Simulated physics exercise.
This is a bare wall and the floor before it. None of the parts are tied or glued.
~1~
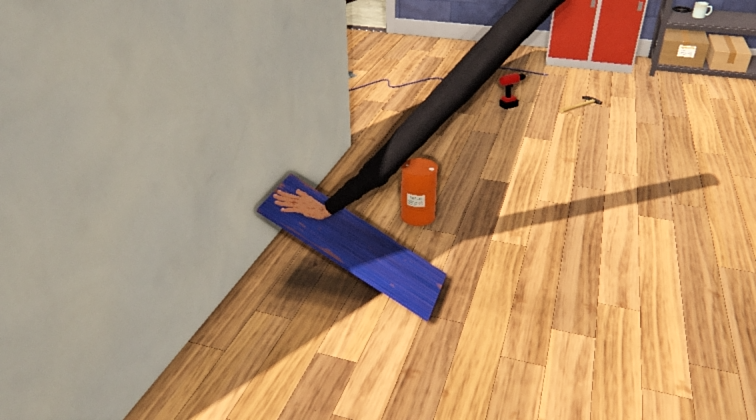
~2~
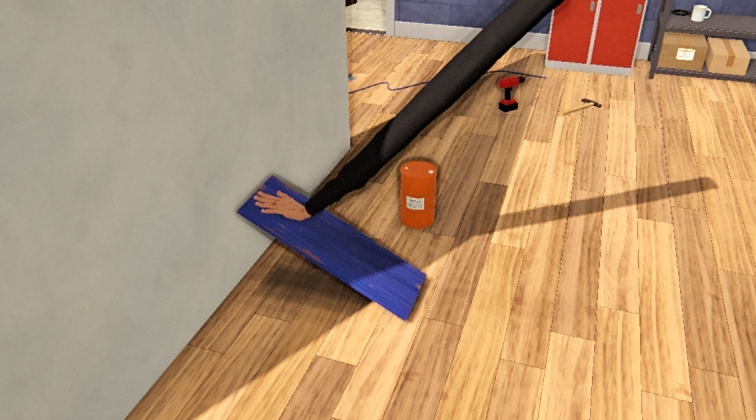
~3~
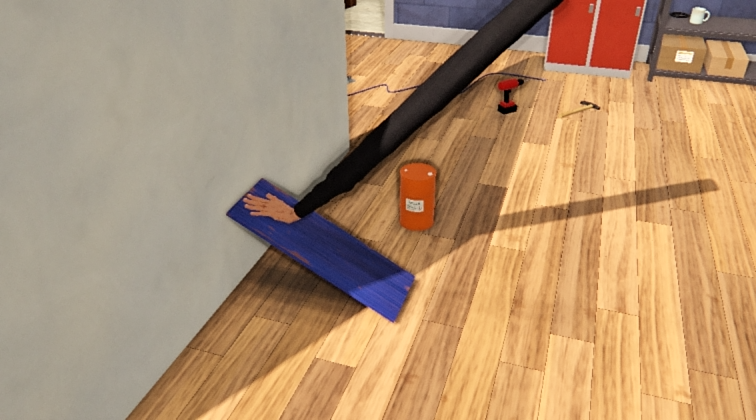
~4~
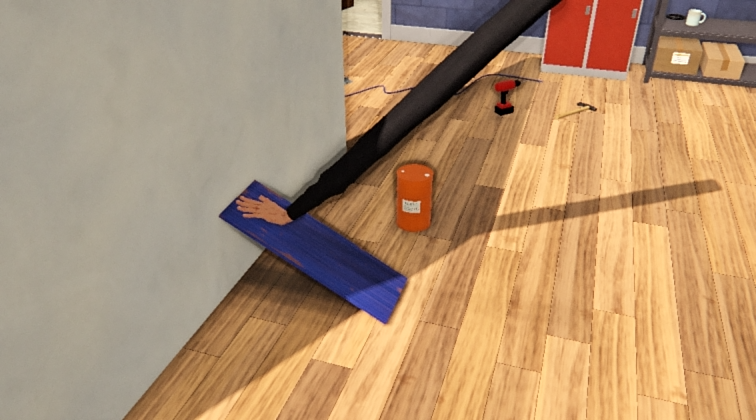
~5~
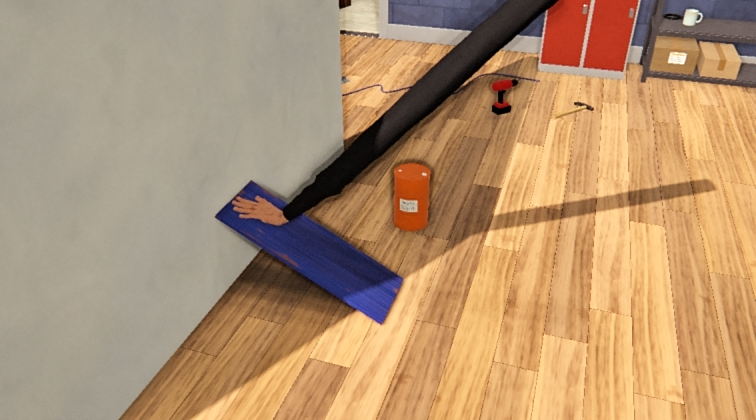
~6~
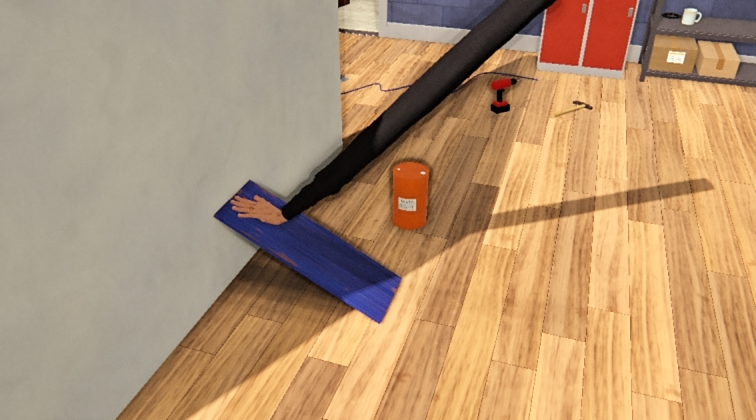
A hand on a long dark arm moved a tilted blue board a short way left across a wood floor, against a bare gray wall, then barely moved, with an orange canister standing nearby.
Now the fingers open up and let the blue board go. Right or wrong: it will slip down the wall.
Right.
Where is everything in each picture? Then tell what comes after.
Not yet at the wall; blue board (356, 244); orange canister (419, 192), in the first picture.
Not yet at the wall; blue board (336, 245); orange canister (418, 195), in the second picture.
Not yet at the wall; blue board (325, 247); orange canister (417, 197), in the third picture.
Not yet at the wall; blue board (317, 249); orange canister (414, 198), in the fourth picture.
Propped up under the hand; blue board (313, 250); orange canister (412, 197), in the fifth picture.
Propped up under the hand; blue board (312, 249); orange canister (410, 196), in the sixth picture.
Then, 0.30 s on from there, blue board 13° lower than it was left near (320, 266).
Then, 0.40 s on from there, blue board 28° lower than it was left near (325, 286).
In the end, moved from the start, blue board; orange canister unmoved. At the end, from the last picture's camera, blue board near (325, 286). The board slides down.
